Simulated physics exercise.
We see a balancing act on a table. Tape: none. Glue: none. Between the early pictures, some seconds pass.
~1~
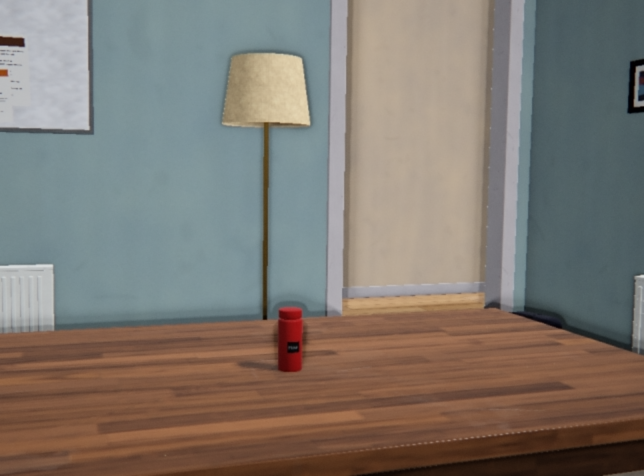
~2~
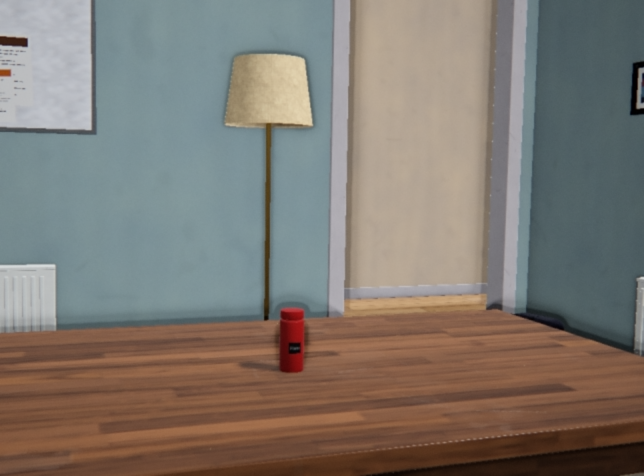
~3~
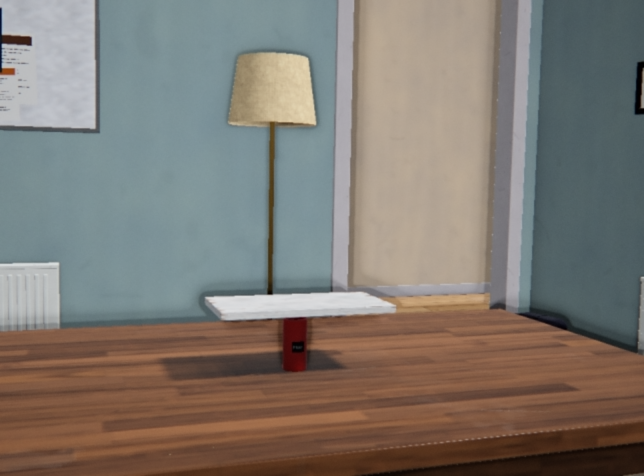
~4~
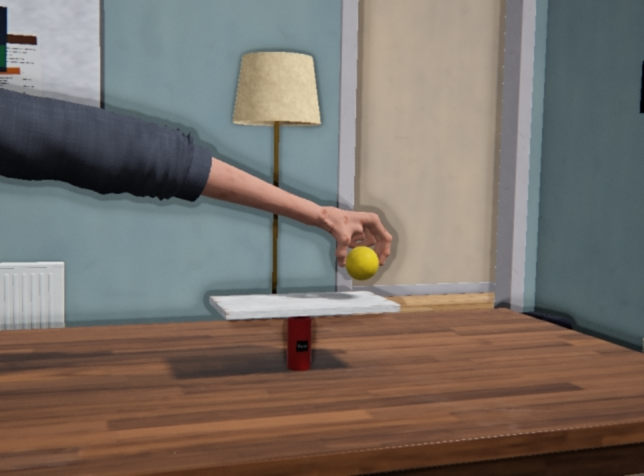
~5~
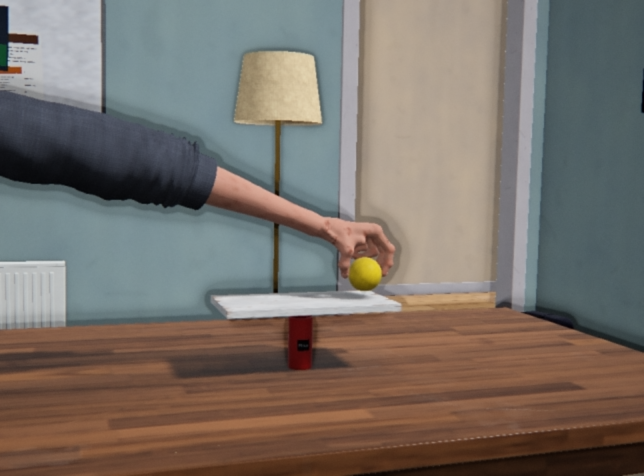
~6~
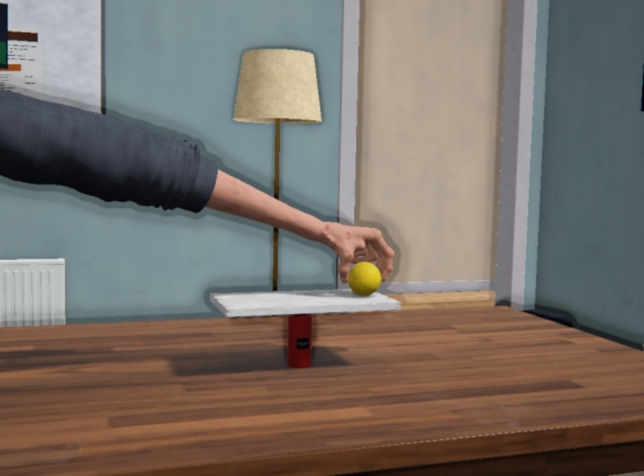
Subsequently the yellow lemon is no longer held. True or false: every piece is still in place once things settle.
False.
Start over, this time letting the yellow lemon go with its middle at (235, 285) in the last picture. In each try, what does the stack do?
What happens next is that it goes down.
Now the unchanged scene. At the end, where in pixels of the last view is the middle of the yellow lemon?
At about (395, 343).
Then, 0.40 s after the last picture, yellow lemon now fallen; white board tipped 48° from how it was.
Then, 0.60 s after the last picture, white board tipped 44° from how it was.
At rest, fallen, yellow lemon; tipped over in the stack, white board; red shaker in place. Seen from the same camera at the end, yellow lemon near (394, 343). The stack loses its balance.
